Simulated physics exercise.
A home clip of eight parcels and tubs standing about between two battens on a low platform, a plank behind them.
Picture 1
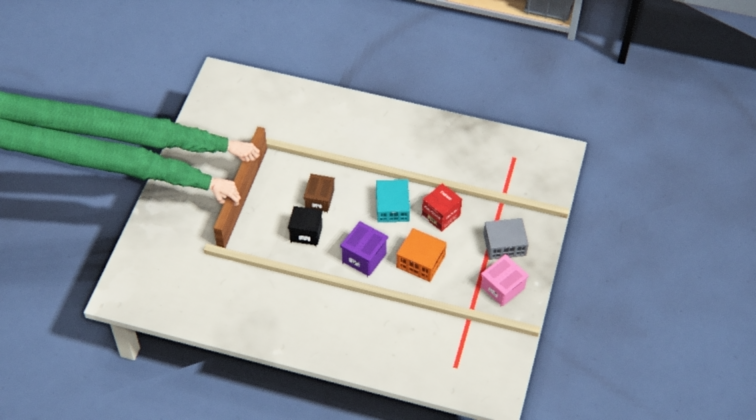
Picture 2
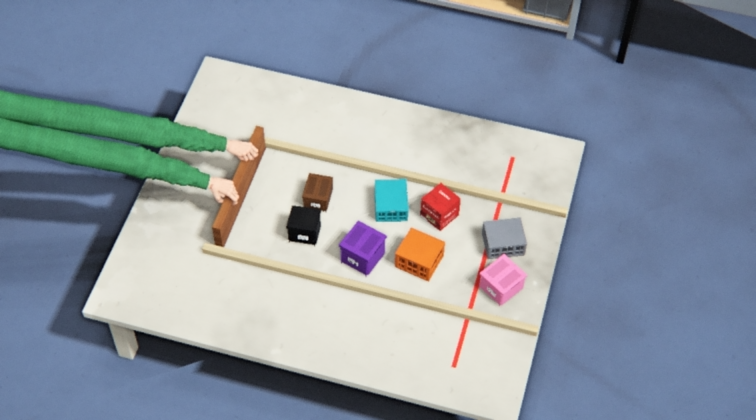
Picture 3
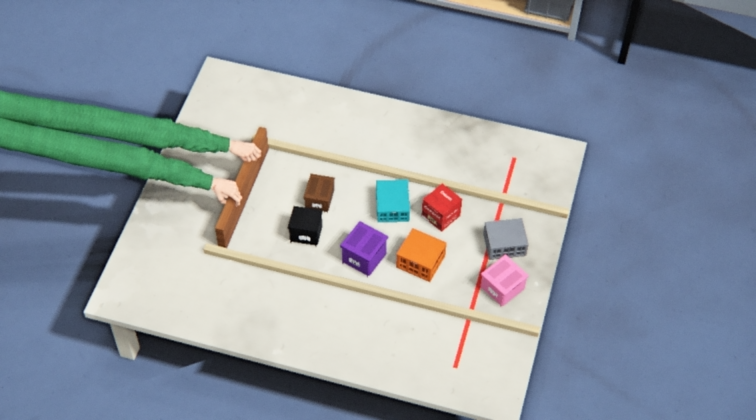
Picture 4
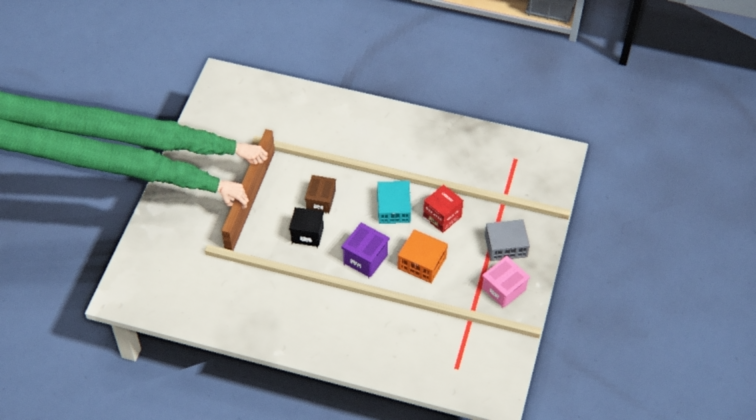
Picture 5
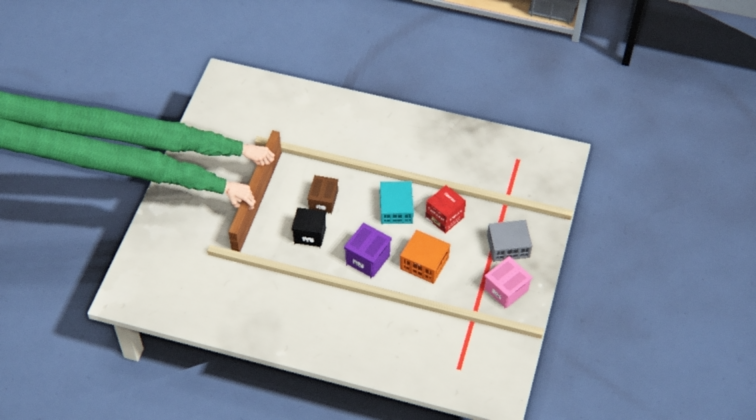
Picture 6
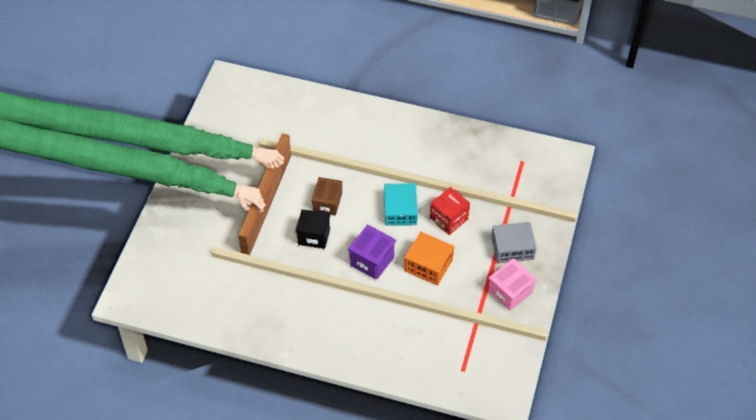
We see eight colourful crates and boxes between two wooden strips on a low platform, a red line crossing near the right, while two green-sleeved arms slide a plank slightly rightward behind them, without touching the crates.
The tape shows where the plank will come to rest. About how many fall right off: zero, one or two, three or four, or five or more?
The number that fall off is three or four.
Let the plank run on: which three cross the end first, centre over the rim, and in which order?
In order: The pink tote, the grey crate, the orange crate.
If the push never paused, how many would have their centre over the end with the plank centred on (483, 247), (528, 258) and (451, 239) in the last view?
It would be 3, 6 and 1.
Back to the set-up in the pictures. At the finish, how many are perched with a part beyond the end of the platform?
It comes to 0.
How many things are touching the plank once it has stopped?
In contact: 2.
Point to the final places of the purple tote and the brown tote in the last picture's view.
The purple tote stops around (534, 293); the brown tote around (512, 242).
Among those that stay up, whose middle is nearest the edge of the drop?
The purple tote.
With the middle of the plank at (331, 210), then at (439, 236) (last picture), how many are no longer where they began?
The counts are 2 and 8.
Soon after, none off yet; pink tote at rest near (512, 285); grey crate at rest near (514, 243); red box at rest near (450, 211).
After that, none off yet; pink tote displaced a little near (529, 288); grey crate displaced a little near (529, 246); red box displaced well along near (495, 221).
In the end, the number that fall off is three or four; gone, orange crate, red box, grey crate and pink tote.
